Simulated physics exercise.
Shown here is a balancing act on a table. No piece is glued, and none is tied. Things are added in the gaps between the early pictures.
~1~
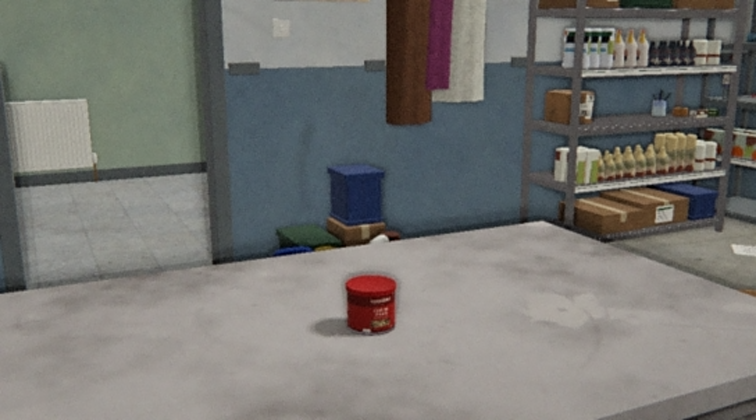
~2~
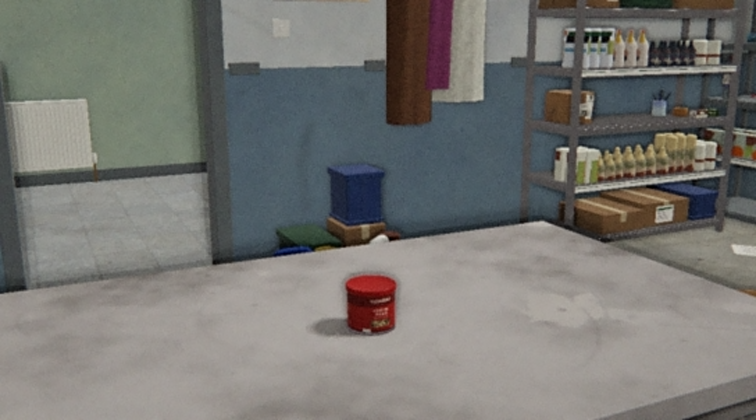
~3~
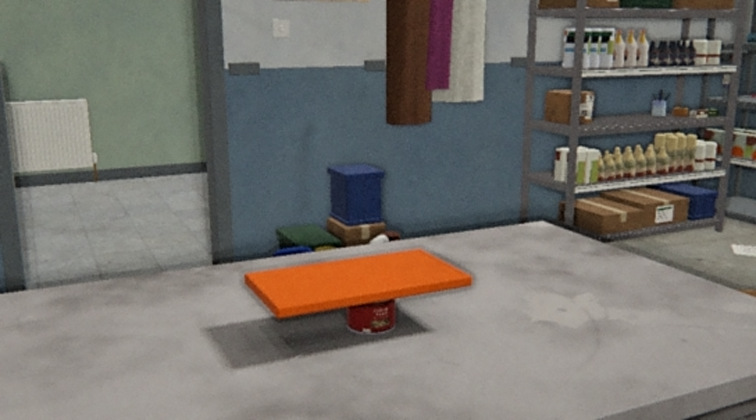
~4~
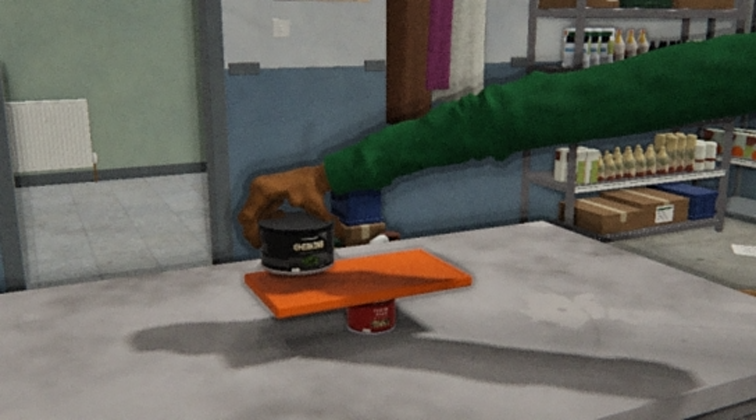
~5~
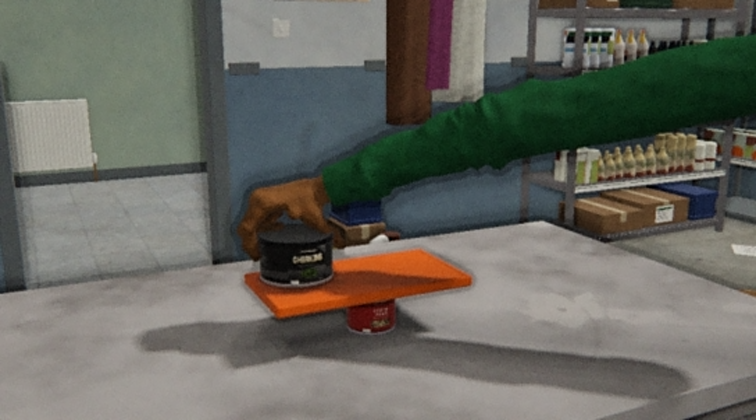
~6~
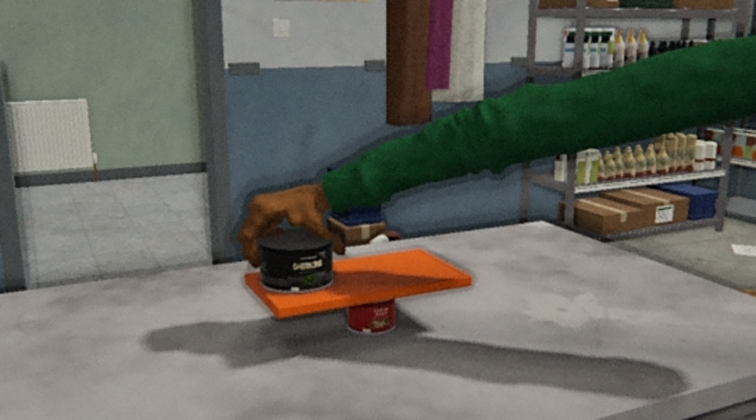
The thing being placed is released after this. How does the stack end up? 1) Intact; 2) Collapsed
Collapsed.
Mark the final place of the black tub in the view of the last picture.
The object ends up somewhere around (273, 308).
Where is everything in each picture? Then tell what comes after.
The last thing is not in view yet, in the first frame.
The last thing is not in view yet, in the second frame.
The last thing is not in view yet; orange lid (358, 279), in the third frame.
Coming down; black tub (298, 242); orange lid (358, 279), in the fourth frame.
Coming down; black tub (296, 254); orange lid (358, 279), in the fifth frame.
Set down, still held; black tub (296, 260); orange lid (358, 279), in the sixth frame.
Then, 0.30 s later than the last frame, black tub now fallen; orange lid tilted by 32°.
Then, 0.40 s later than the last frame, orange lid tilted by 32°.
When it is over, fallen, black tub; left askew, orange lid; red tin as before. End places, in pixels of the last picture, black tub near (273, 308). The stack loses its balance.
